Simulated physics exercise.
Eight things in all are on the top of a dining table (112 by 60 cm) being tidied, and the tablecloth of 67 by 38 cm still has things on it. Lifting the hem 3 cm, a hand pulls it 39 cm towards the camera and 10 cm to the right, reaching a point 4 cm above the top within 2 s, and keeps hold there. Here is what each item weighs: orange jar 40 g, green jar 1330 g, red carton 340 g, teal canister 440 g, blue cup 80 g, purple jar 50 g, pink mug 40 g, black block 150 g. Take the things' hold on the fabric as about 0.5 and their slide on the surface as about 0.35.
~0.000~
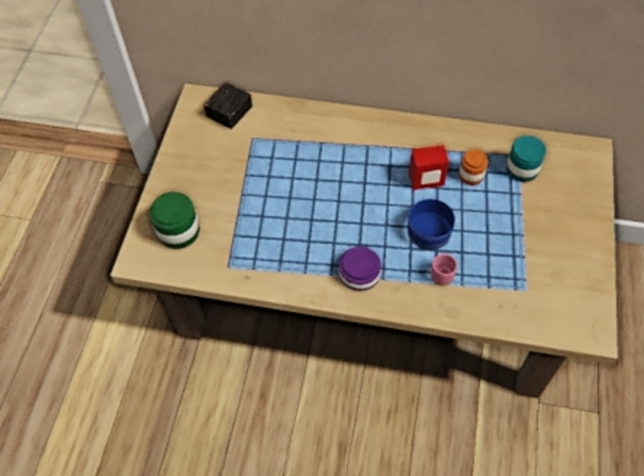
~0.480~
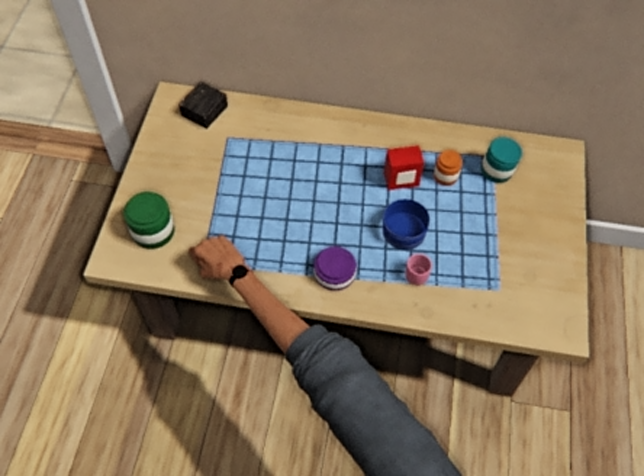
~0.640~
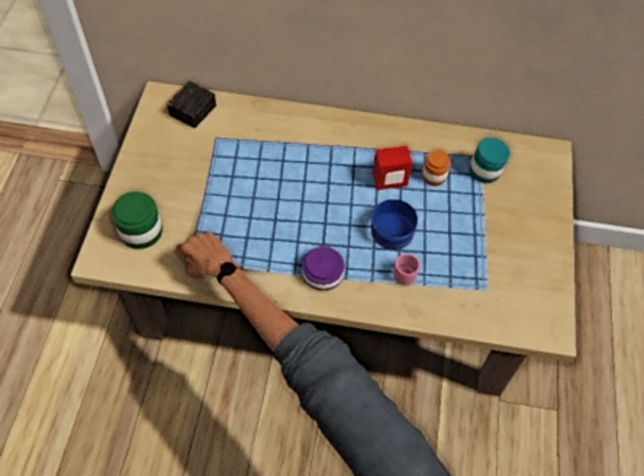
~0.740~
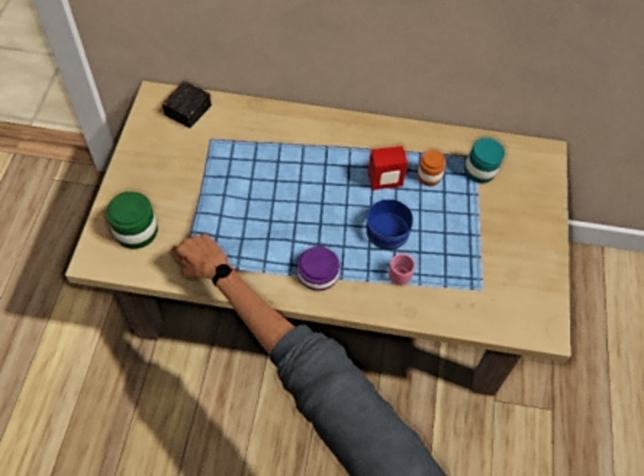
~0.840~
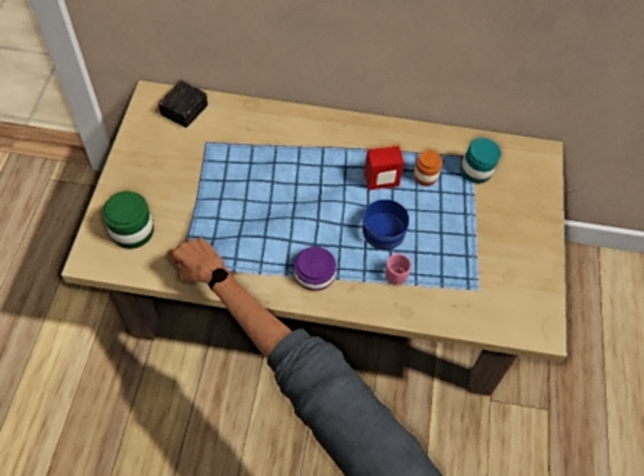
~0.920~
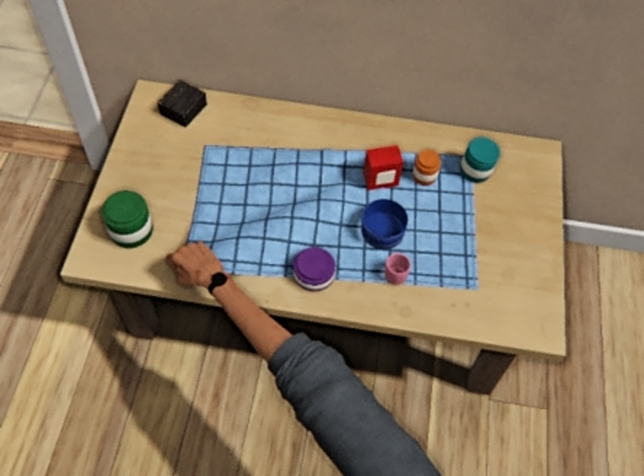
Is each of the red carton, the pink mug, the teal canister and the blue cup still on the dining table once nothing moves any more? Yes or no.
Red carton yes, pink mug no, teal canister yes, blue cup yes.
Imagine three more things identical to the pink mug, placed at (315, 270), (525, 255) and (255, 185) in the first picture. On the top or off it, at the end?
Going through the three spots as listed: Ends up off the top, holds its spot and ends up off the top.
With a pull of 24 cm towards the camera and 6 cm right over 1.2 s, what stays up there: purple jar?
Outcome: Purple jar leaves the top.
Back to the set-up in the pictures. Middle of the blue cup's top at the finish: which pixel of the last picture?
At about (340, 287).
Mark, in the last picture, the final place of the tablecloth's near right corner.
It ends up approximately at (453, 299).
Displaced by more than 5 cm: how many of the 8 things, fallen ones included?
5 of them.
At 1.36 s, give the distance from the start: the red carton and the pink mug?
For the red carton it's around 8 cm, and for the pink mug around 2 cm.
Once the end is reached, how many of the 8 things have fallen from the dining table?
I count 2.
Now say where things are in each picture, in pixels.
In the first frame, red carton (431, 155); pink mug (445, 264); teal canister (530, 148); blue cup (432, 218); tablecloth corners (228, 268) (252, 138) (526, 291).
In the second frame, tablecloth corners (227, 138) (500, 291); grip (201, 264).
In the third frame, tablecloth corners (216, 138) (487, 291); grip (189, 261).
In the fourth frame, tablecloth corners (210, 139) (482, 291); grip (184, 263).
In the fifth frame, tablecloth corners (206, 142) (479, 290); grip (180, 267).
In the sixth frame, red carton (385, 155); pink mug (399, 264); teal canister (484, 149); blue cup (385, 218); tablecloth corners (204, 145) (478, 290); grip (179, 271).
At 1.4 s, 95 % of the tablecloth is still over the top; red carton 7 cm off its start, blue cup 4 cm off its start, pink mug 3 cm off its start.
At 1.8 s, 85 % of the tablecloth is still over the top; red carton 16 cm off its start, blue cup 11 cm off its start, pink mug 7 cm off its start.
At 2.2 s, 65 % of the tablecloth is still over the top; red carton 25 cm off its start at (310, 216), blue cup 18 cm off its start at (347, 274), pink mug 12 cm off its start at (386, 309).
At 2.6 s, 55 % of the tablecloth is still over the top; red carton 29 cm off its start, pink mug over the edge, blue cup 21 cm off its start.
At 4.2 s, 55 % of the tablecloth is still over the top; red carton 29 cm off its start at (299, 230), pink mug over the edge, blue cup 21 cm off its start at (340, 287), teal canister 0 cm off its start at (482, 150).
